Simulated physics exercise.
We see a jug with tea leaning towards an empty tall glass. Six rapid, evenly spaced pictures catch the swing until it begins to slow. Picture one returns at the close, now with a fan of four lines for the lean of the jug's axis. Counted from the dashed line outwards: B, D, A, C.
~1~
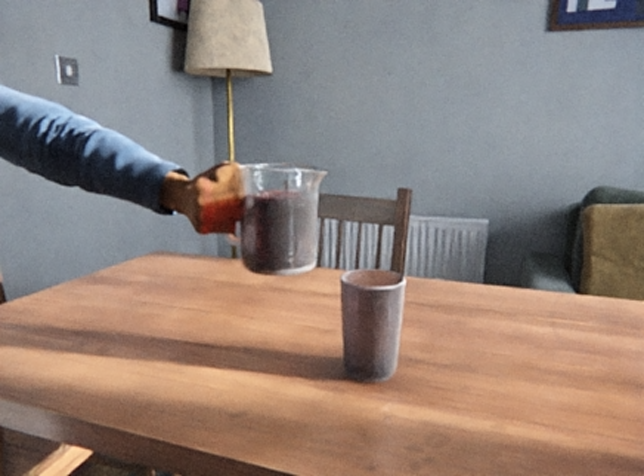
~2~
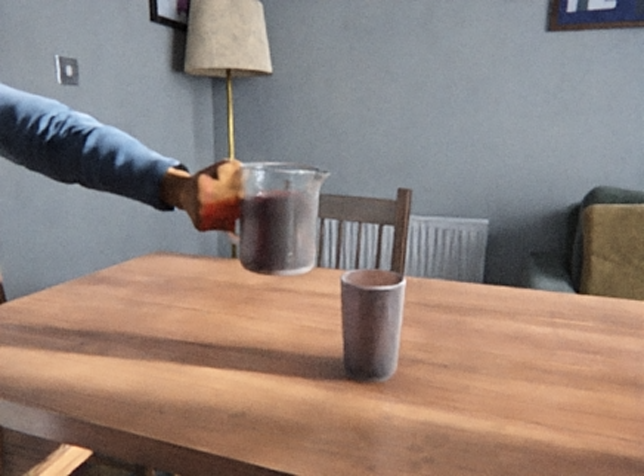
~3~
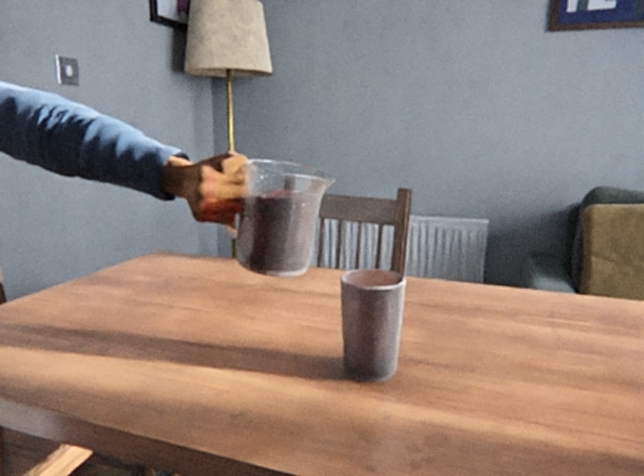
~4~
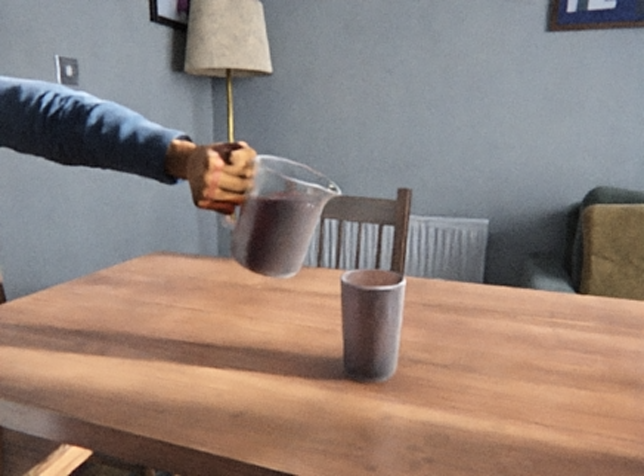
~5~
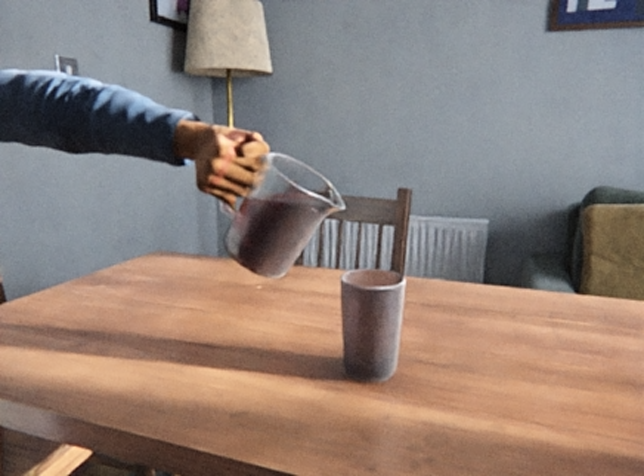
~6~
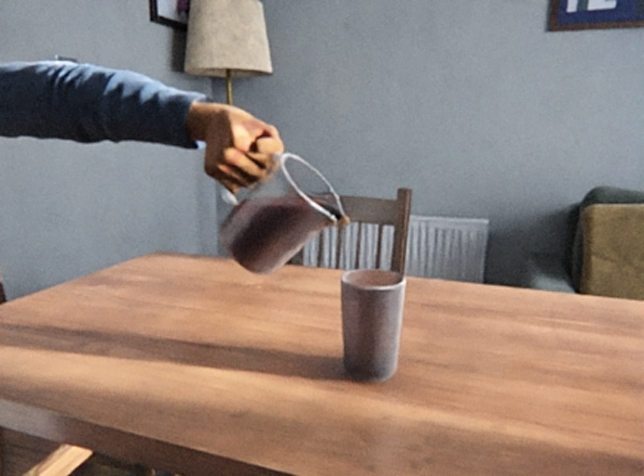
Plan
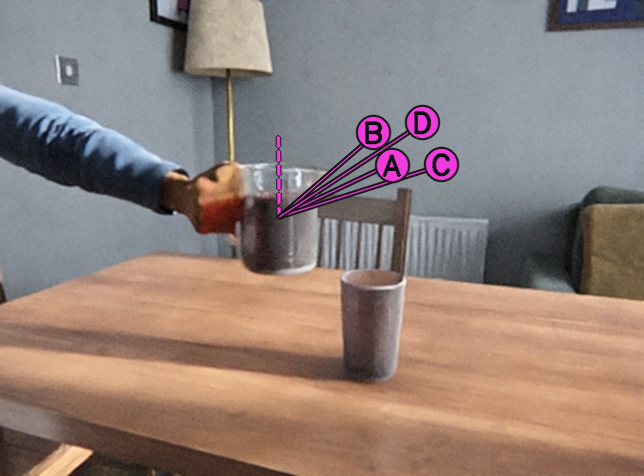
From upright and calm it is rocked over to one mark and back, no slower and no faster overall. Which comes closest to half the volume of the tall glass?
A is best.
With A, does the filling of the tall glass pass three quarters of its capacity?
No, less.
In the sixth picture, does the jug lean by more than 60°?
No, it does not.
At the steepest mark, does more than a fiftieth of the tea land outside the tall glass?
No, it does not.
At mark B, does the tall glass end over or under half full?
Under.
On the marked copy, A at (376, 170); B at (361, 145); C at (425, 170); D at (408, 132).
Choosing A, the tall glass ends with about 48 % of what it can hold.
Choosing B, the tall glass ends with about 19 % of what it can hold.
Choosing C, the tall glass ends with about 67 % of what it can hold.
Choosing D, the tall glass ends with about 31 % of what it can hold.
